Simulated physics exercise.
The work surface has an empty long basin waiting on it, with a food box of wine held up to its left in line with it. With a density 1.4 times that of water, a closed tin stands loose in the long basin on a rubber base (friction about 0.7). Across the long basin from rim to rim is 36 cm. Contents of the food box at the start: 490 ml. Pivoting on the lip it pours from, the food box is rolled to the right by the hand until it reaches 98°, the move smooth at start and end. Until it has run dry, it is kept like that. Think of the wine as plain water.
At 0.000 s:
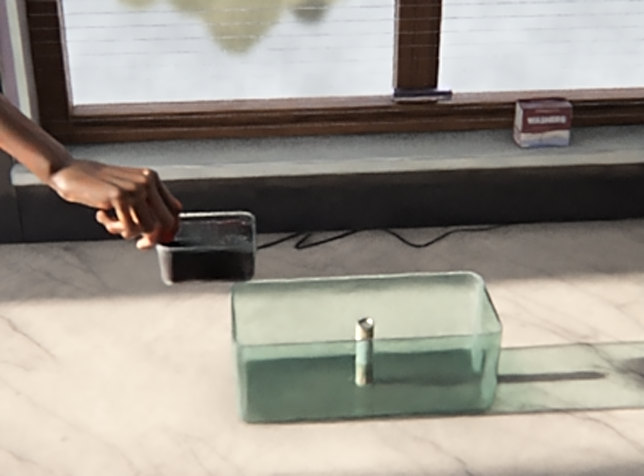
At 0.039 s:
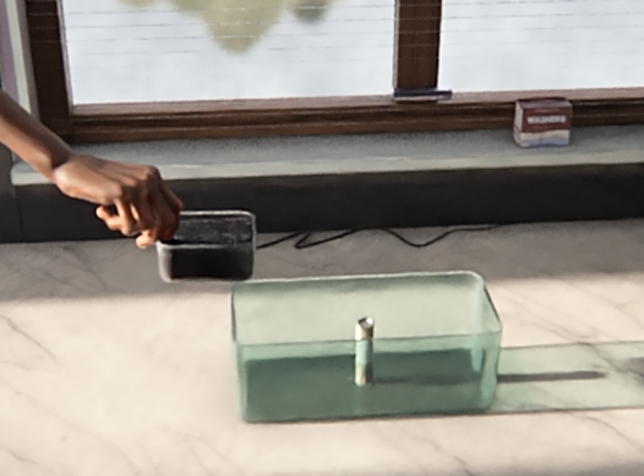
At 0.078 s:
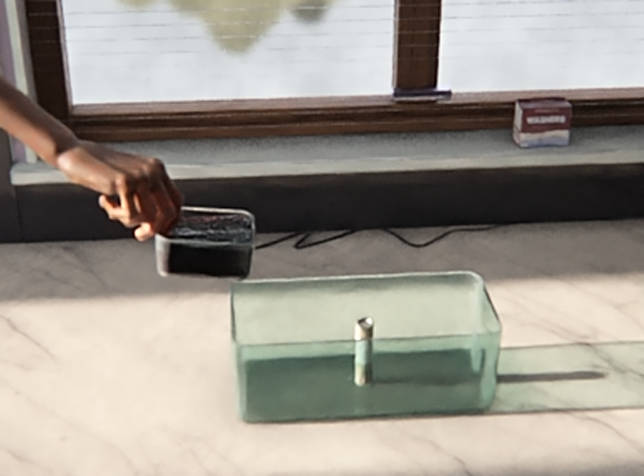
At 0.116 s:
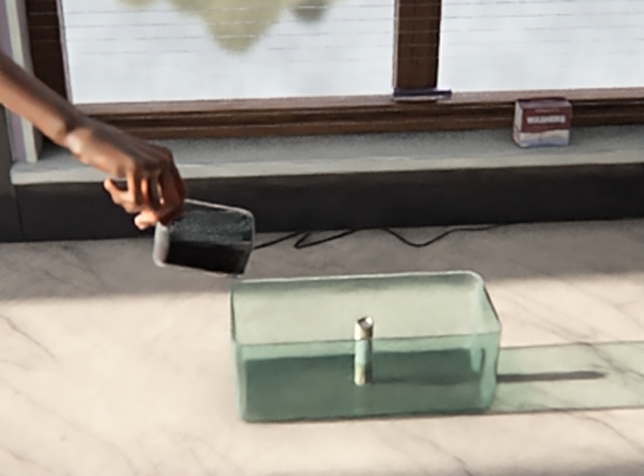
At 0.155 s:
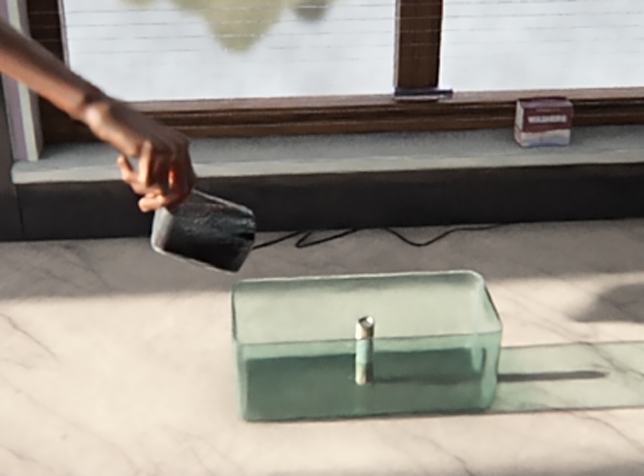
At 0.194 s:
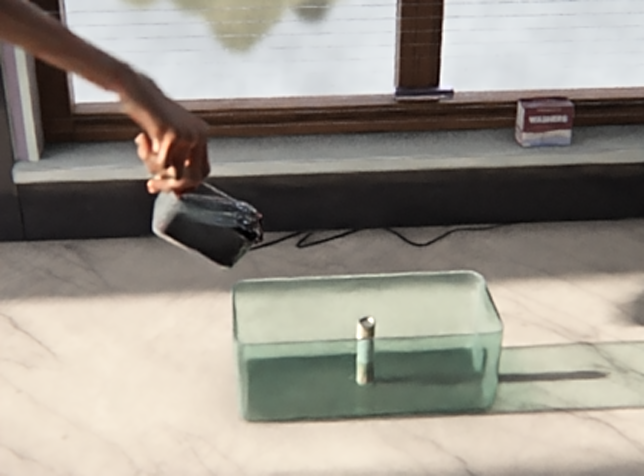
A hand reaching in from the left holds a small clear box of very dark liquid above a pale marble counter, seen from slightly above before a wood-framed window. To its right sits a long, pale green see-through basin with a small upright tin inside, and a small red box rests on the sill. The hand rises and tilts the dark box steadily rightward while the camera stays still.
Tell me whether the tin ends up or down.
Down.
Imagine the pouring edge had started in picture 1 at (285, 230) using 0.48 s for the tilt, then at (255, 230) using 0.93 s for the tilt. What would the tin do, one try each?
Run one: It does not tip. Run two: It does not tip.
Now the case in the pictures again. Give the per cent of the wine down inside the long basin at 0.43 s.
About 12%.
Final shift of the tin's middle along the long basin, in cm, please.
The tin's middle ends up about 8.0 cm along the basin.
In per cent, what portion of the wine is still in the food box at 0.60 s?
About 2 per cent.
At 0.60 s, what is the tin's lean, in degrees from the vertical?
It leans about 0° from upright.
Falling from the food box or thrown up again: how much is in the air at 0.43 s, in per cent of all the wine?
Some 62 per cent.
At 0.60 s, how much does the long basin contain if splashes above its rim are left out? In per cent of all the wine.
About 86 %.
After 0.43 s the tilt is 95° and 26 per cent is still to pour; the tin stands where it began.
After 0.60 s the tilt is 98° and 2 per cent is still to pour; the tin stands where it began.
After 0.78 s the tilt is 98° and 0 per cent is still to pour; the tin leans 19°.
After 0.98 s the tilt is 98° and 0 per cent is still to pour; the tin lies on its side.
In the end the tin lies on its side.
